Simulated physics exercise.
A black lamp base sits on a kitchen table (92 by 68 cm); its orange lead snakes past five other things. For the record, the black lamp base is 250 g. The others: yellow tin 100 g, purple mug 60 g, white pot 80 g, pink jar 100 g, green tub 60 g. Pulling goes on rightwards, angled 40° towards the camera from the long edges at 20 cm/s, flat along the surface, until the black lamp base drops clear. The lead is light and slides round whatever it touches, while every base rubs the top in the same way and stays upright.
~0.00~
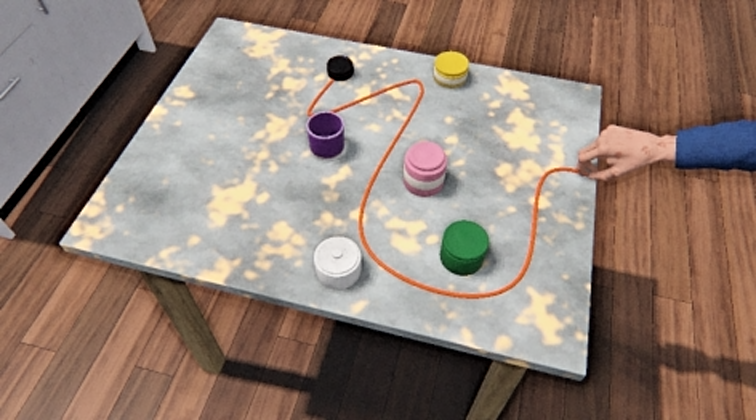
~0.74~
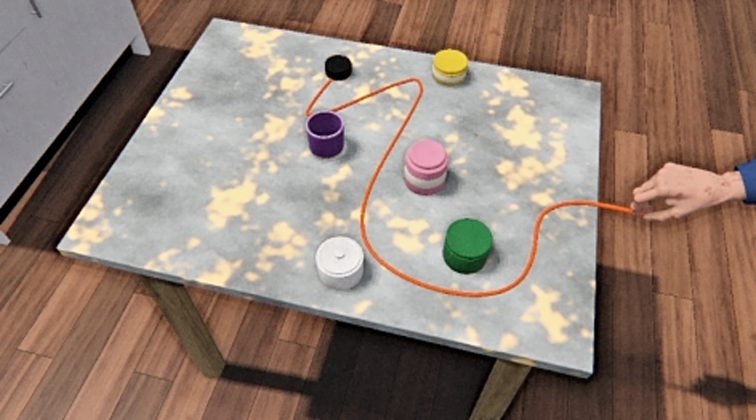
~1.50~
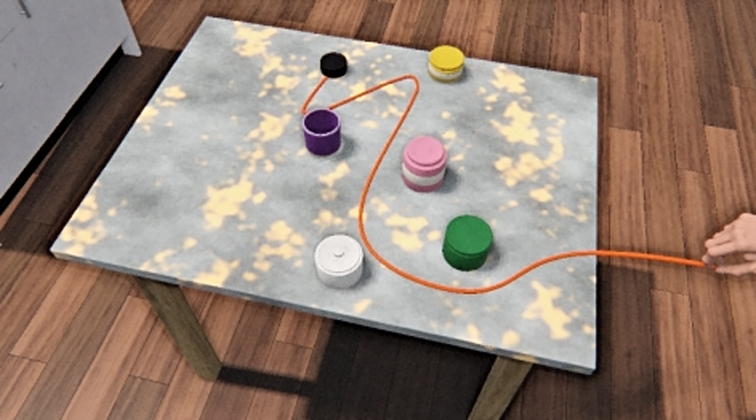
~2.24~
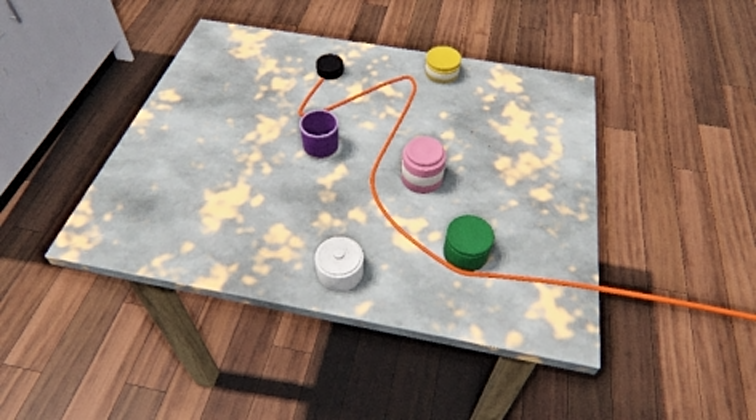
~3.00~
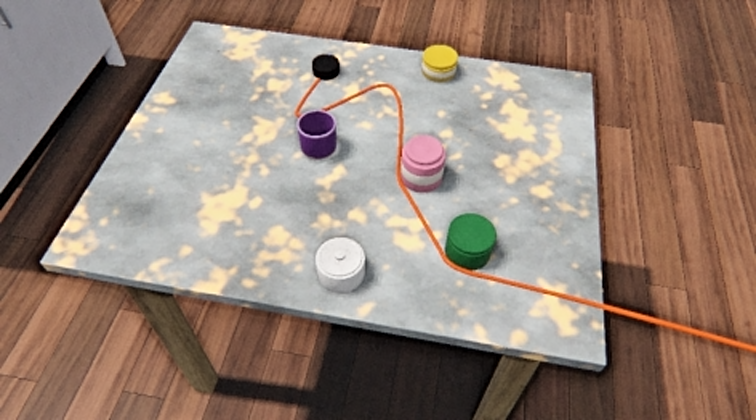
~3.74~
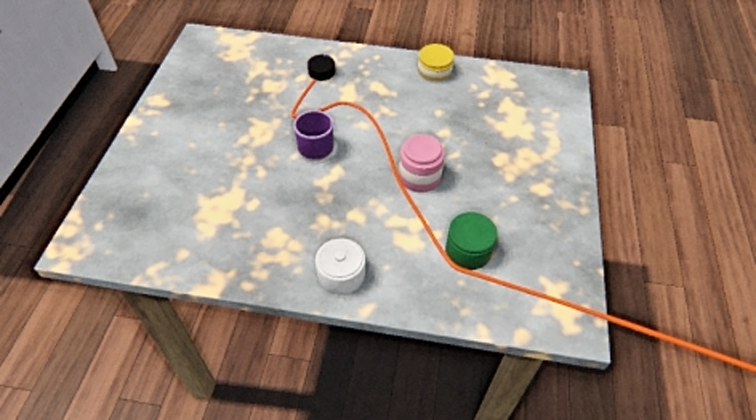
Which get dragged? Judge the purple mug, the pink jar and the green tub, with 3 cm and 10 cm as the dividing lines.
Result: Purple mug barely shifts, pink jar moves a moderate way, green tub ends far away.
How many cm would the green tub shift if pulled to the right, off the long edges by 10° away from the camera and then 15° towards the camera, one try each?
First try roughly 40 cm, second try roughly 26 cm.
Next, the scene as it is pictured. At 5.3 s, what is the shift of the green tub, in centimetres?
I'd put it at close to 11 cm.
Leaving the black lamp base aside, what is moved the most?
It is the green tub.
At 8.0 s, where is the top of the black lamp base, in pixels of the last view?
(534, 249).
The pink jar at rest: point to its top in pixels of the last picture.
In the last picture, look around (460, 139).
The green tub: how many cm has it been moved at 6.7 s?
Looks like near 11 cm to me.
After 5.3 s the black lamp base has slid 8 cm; shifted so far, green tub 11 cm, pink jar 4 cm.
After 6.7 s the black lamp base has slid 34 cm; shifted so far, green tub 11 cm, pink jar 6 cm.
After 8.0 s the black lamp base has slid 60 cm; shifted so far, green tub 13 cm, pink jar 7 cm.
After 9.0 s the black lamp base is off the top; shifted so far, green tub 13 cm at (535, 196), pink jar 7 cm at (460, 139), purple mug 0 cm at (314, 124).
